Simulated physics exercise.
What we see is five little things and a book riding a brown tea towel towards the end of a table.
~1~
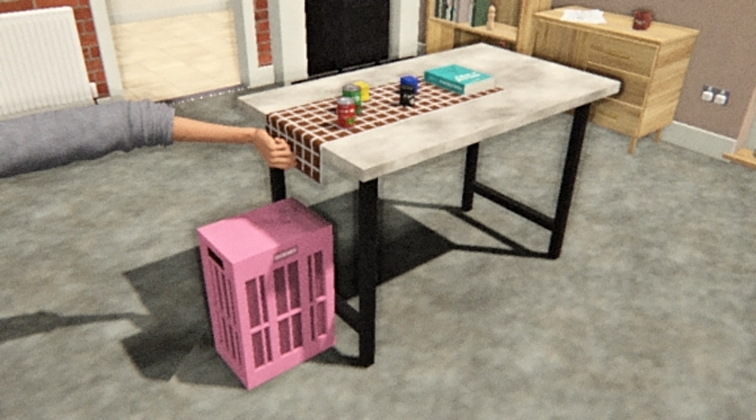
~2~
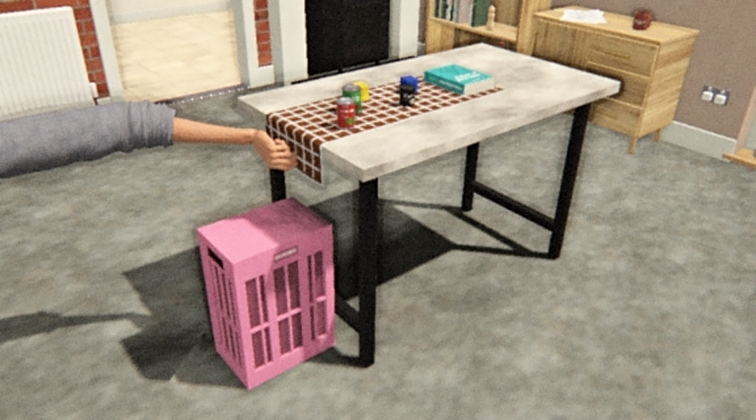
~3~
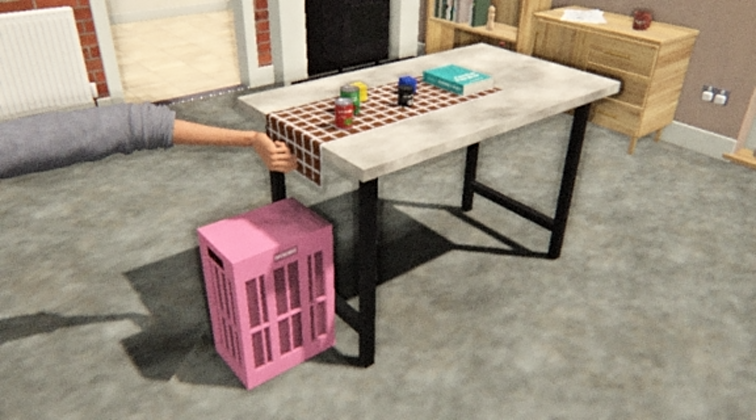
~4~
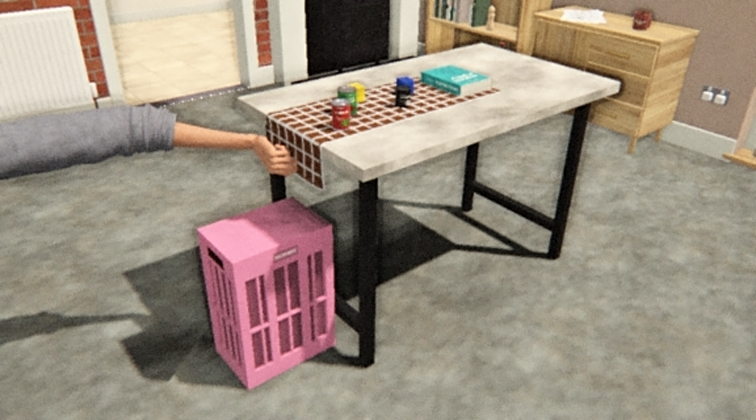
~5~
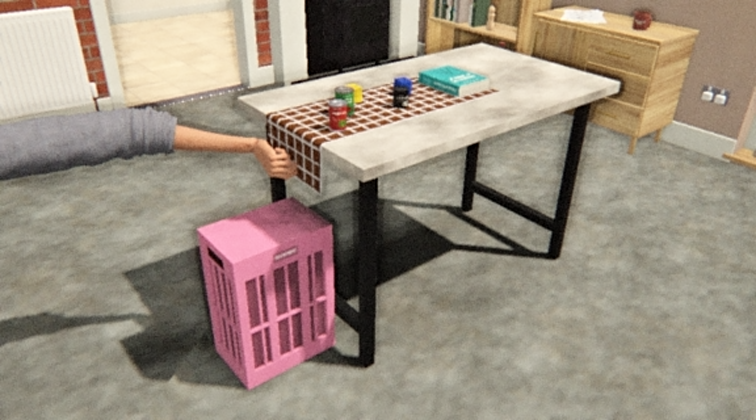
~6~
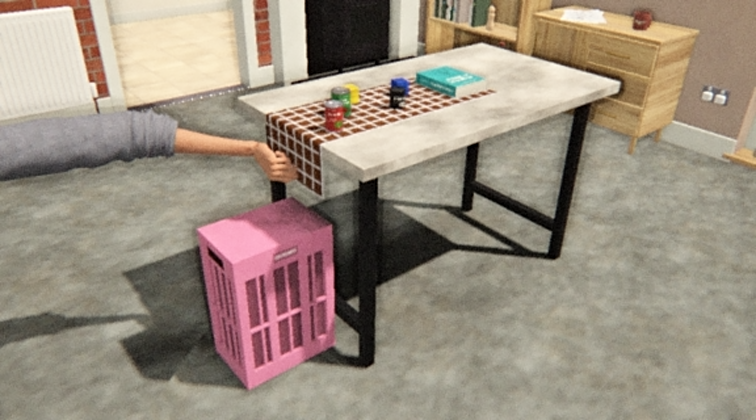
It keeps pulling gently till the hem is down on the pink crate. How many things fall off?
The count of fallen things is one.
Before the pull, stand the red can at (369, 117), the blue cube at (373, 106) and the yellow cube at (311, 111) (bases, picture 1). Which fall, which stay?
The red can stays on, the blue cube does not fall, the yellow cube is carried off.
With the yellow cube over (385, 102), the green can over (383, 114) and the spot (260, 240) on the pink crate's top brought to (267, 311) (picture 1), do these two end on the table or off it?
The yellow cube comes down; the green can drops off.
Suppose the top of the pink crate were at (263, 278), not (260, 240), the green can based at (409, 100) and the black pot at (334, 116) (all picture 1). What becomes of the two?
The green can keeps its place on top, the black pot drops off.
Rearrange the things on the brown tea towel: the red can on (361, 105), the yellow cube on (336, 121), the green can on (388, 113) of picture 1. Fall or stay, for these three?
The red can remains up; the yellow cube falls; the green can holds on.
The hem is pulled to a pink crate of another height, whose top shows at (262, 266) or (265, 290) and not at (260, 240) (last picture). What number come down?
In that case 2 and 3.
Soon after, hem near (295, 199); all still up.
Then, hem on the crate; red can gone.
At rest, hem on the crate; red can gone. It carries off one.
